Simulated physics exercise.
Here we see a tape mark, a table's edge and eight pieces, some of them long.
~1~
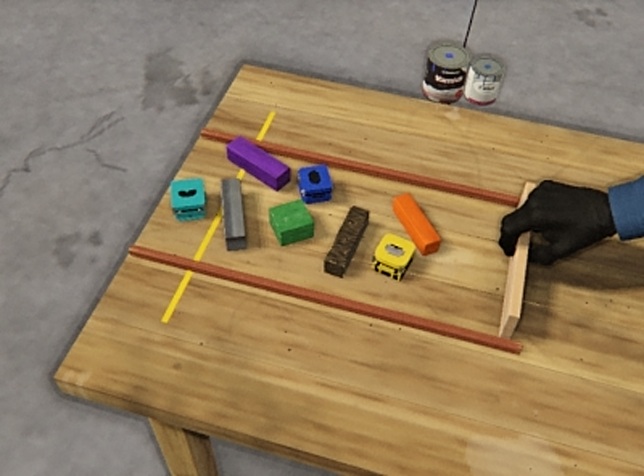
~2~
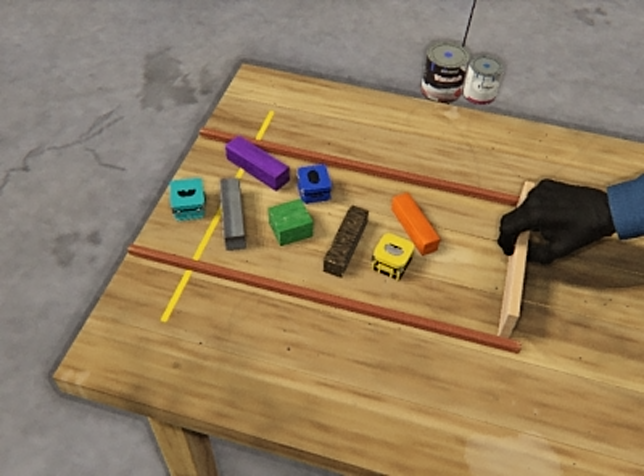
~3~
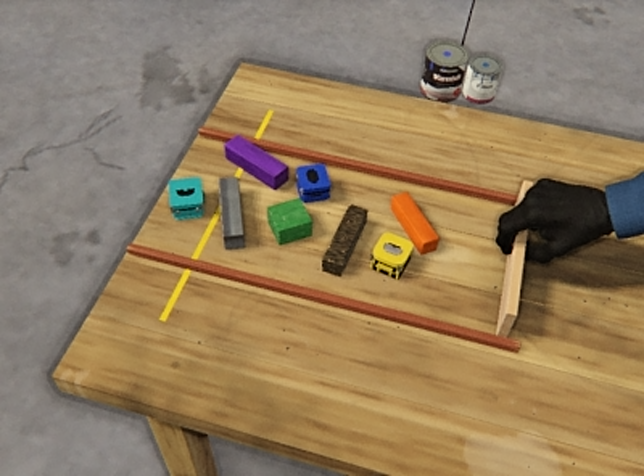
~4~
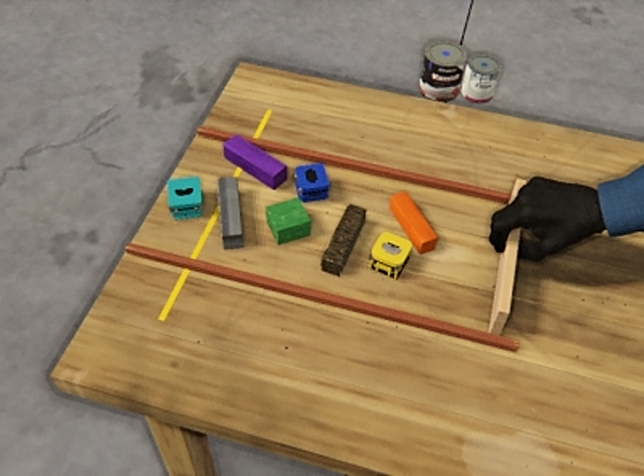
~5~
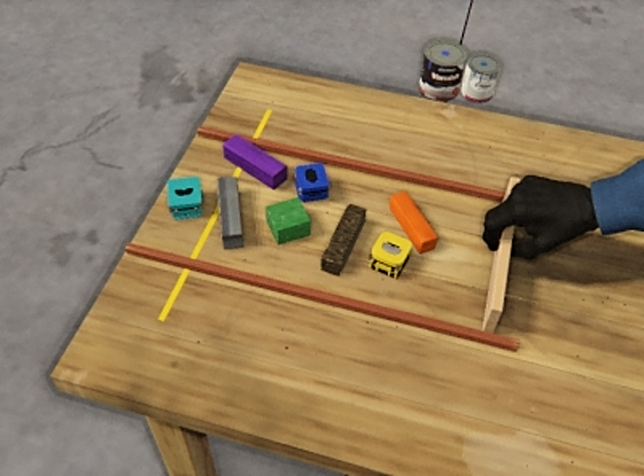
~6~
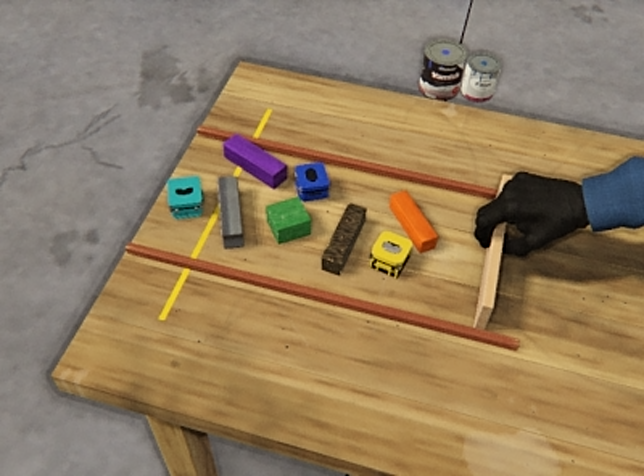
A black-gloved hand with a blue sleeve grips an upright wooden board at the right of a wooden table on a grey concrete floor, seen from above at an angle. Between two reddish strips lie turquoise, purple, grey, blue, green, dark brown, yellow and orange pieces, with yellow tape at left and two cans behind. The hand slides the board slightly left, while the pieces stay still and the view barely shifts.
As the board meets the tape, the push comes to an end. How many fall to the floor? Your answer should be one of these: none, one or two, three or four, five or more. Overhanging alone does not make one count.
The count is three or four.
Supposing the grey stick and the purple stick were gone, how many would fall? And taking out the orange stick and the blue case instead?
Counts - first: 2, second: 3.
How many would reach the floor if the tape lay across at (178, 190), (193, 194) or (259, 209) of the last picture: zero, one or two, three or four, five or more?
Counts as listed: More than four / five or more / one or two.
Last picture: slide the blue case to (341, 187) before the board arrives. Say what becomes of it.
I reckon from there it stays aboard.
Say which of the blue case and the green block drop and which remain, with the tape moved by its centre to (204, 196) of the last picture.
The blue case remains up, the green block falls.
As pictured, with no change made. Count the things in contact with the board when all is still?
It ends up touching 2.
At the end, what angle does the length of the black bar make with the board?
About 5°.
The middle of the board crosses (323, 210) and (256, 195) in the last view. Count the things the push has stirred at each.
First 6, then 8.
Soon after, none off yet; turquoise case at rest near (186, 198); purple stick at rest near (255, 161); grey stick at rest near (230, 212).
After that, none off yet; turquoise case moving near (181, 197); purple stick displaced a little near (243, 158); grey stick displaced a little near (206, 208).
In the end, the number that fall off is three or four; gone, green block, grey stick, purple stick and turquoise case.
